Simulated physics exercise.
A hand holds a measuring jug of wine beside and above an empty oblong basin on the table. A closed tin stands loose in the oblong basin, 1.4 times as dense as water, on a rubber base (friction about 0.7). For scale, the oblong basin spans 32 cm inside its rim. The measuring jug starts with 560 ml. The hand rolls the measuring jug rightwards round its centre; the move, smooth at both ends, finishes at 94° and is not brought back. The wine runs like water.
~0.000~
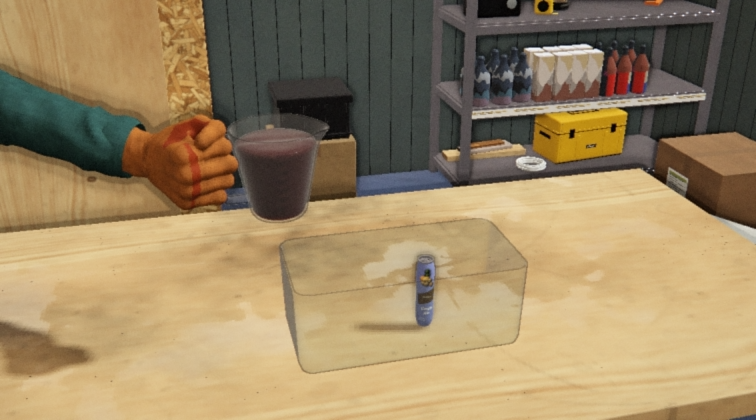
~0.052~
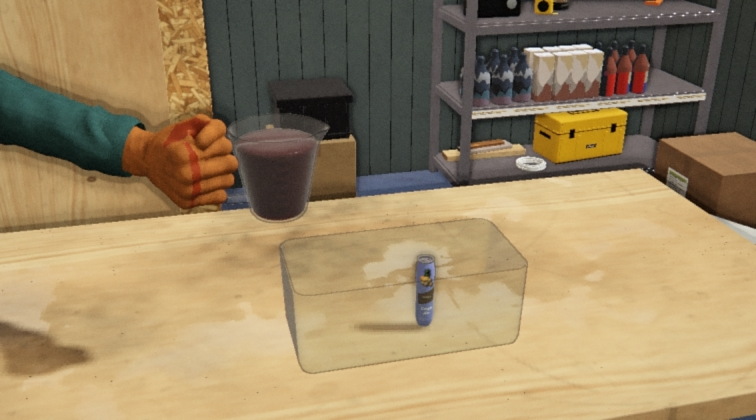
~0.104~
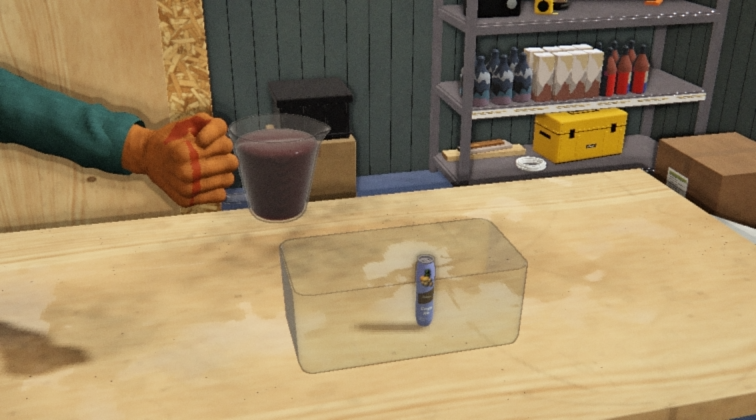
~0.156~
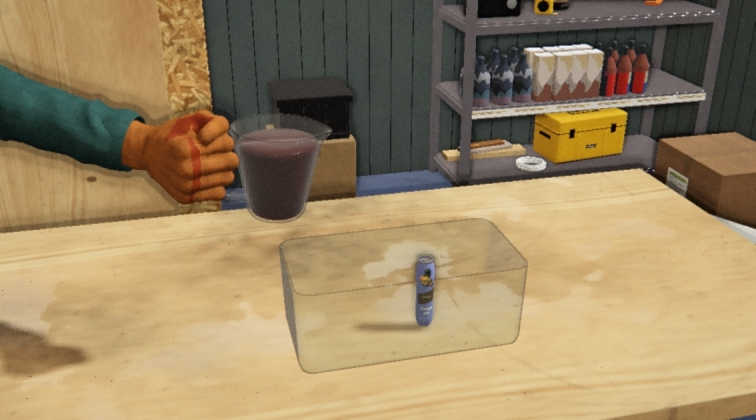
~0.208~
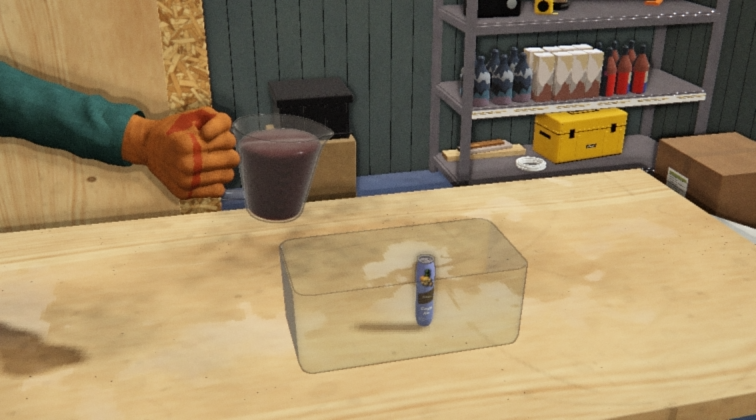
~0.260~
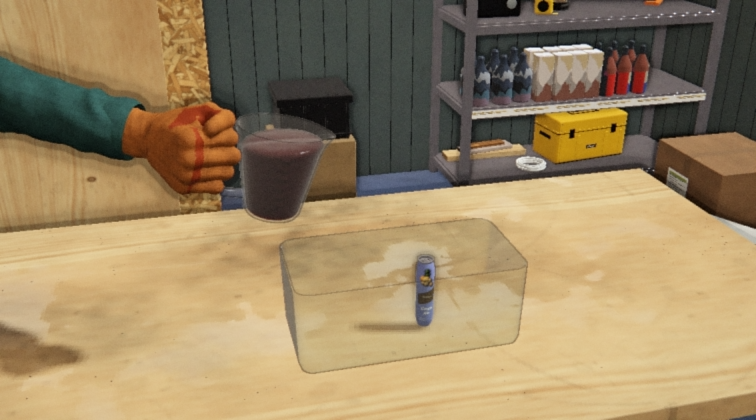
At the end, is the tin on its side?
It stays up.
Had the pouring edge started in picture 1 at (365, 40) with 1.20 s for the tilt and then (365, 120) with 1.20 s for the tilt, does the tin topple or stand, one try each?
First it falls; then it topples.
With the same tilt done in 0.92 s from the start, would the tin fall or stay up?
The tin remains upright.
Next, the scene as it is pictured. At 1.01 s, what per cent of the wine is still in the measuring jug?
About 28 per cent.
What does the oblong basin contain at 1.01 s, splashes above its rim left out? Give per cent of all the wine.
About 54 per cent.
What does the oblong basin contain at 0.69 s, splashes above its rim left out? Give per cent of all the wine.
About 5 per cent.
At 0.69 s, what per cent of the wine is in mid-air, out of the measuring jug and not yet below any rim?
Near 18 in a hundred.
By 0.69 s the tilt is 58° and 78 per cent is still to pour; the tin stands where it began.
By 1.01 s the tilt is 88° and 28 per cent is still to pour; the tin stands where it began.
By 1.34 s the tilt is 94° and 2 per cent is still to pour; the tin stands where it began.
By 1.70 s the tilt is 94° and 0 per cent is still to pour; the tin stands where it began.
At rest the tin stands where it began.
